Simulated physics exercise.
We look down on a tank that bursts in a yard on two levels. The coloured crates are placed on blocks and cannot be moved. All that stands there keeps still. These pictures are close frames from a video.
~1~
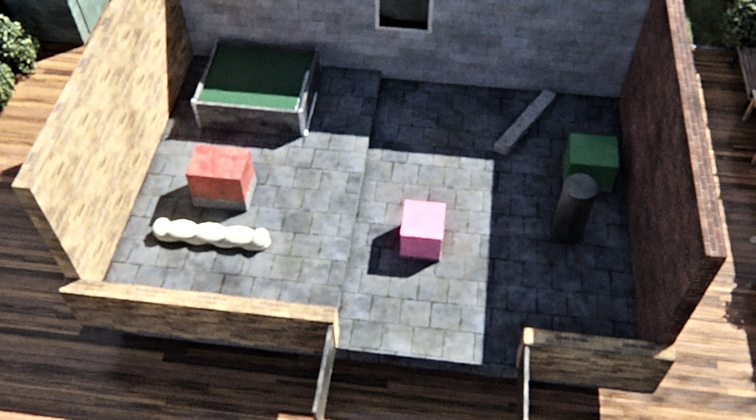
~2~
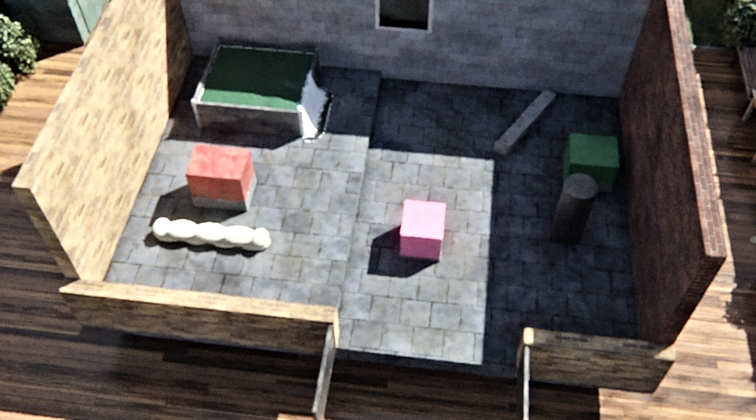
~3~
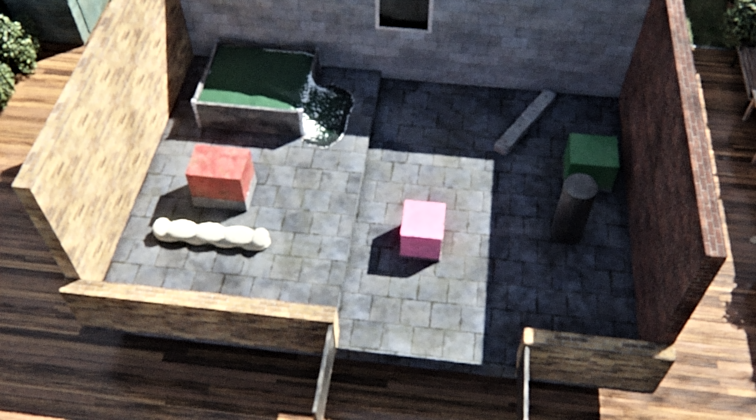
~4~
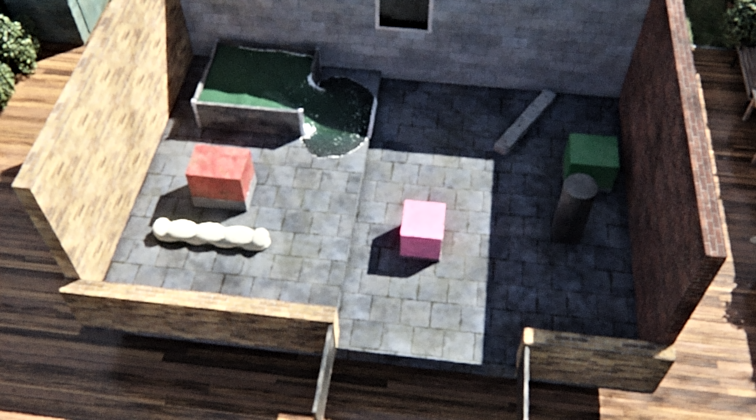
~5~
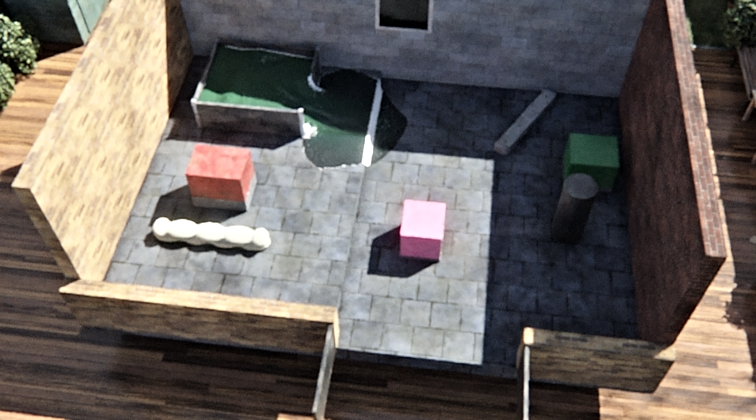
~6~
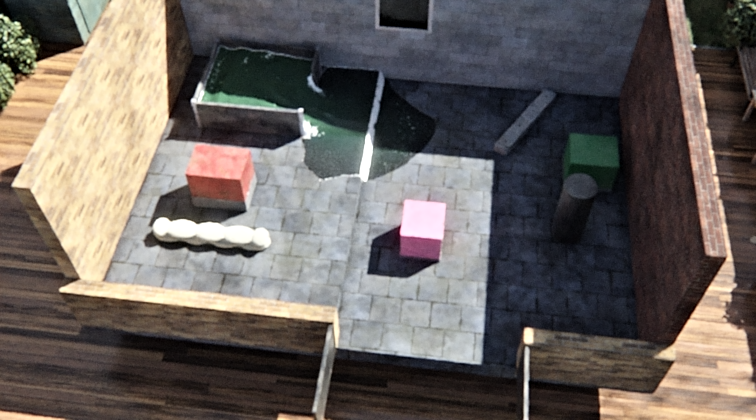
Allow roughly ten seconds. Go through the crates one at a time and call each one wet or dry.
The pink crate is wet. The red crate is dry. The green crate is wet.
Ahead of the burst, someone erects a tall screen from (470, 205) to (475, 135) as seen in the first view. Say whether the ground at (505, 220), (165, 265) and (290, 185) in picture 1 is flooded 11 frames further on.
One by one: Spared, spared, spared.
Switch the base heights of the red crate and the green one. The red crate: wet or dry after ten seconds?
The red crate stays clear.
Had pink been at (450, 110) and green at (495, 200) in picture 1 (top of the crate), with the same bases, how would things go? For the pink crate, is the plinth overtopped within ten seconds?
As for the pink crate, it gets flooded.
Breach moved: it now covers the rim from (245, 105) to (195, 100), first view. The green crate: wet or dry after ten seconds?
Result: Green crate is not reached.
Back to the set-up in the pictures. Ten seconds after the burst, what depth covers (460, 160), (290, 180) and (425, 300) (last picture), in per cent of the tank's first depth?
8, 0 and 8 per cent, roughly.
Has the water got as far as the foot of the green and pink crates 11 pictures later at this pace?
In short: Green reached; pink yes.
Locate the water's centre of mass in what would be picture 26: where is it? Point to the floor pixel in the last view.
I'd put it at around (402, 140).
A moment on, water covers 20 % of the floor; the pink crate not reached, the red crate not reached, the green crate not reached.
Next, water covers 35 % of the floor; the pink crate water round its plinth, the red crate not reached, the green crate water round its plinth.
Then, water covers 50 % of the floor; the pink crate water round its plinth, the red crate not reached, the green crate water round its plinth.
Later, water covers 55 % of the floor; the pink crate water round its plinth, the red crate not reached, the green crate water round its plinth.
In the end, water covers 60 % of the floor; the pink crate was topped, the red crate stayed above the water, the green crate was topped.
